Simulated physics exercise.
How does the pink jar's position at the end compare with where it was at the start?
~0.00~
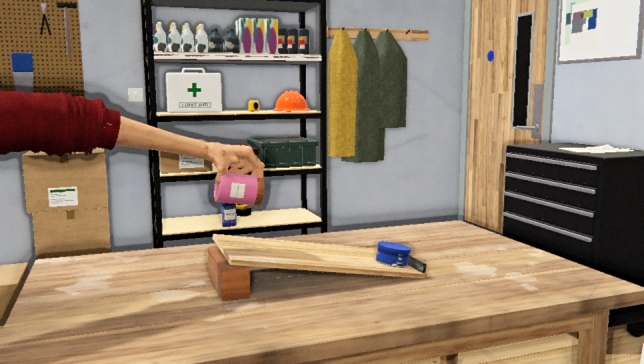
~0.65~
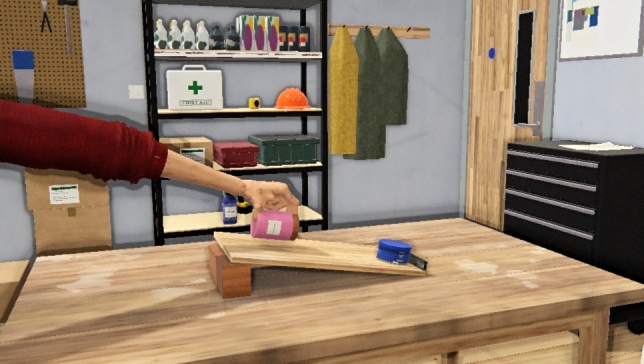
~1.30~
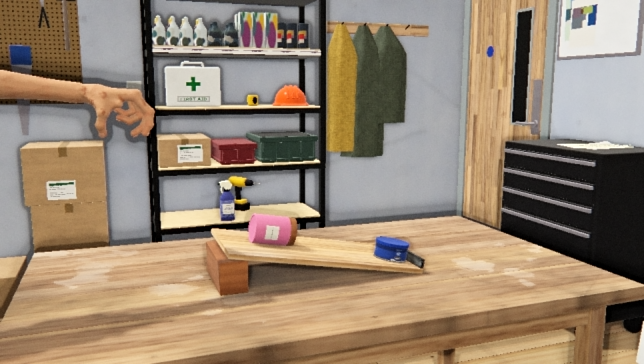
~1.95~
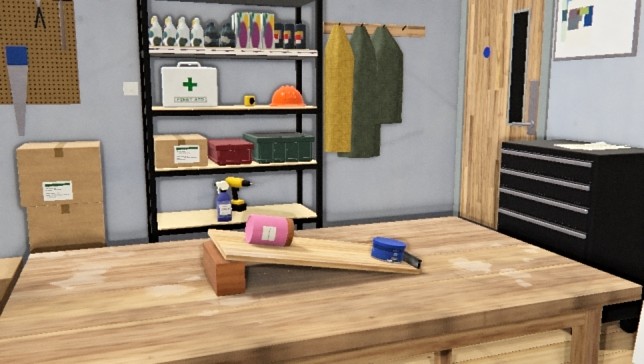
At the start the pink jar was held in a hand above the raised end of the board. By the end it was lower and a little farther right, resting on its side on the sloping board.
In a workshop, a hand lowered a pink jar on its side onto a sloping board propped on a block, with a blue tub near the low end. The hand let go and drew back, and the jar stayed put on the slope.
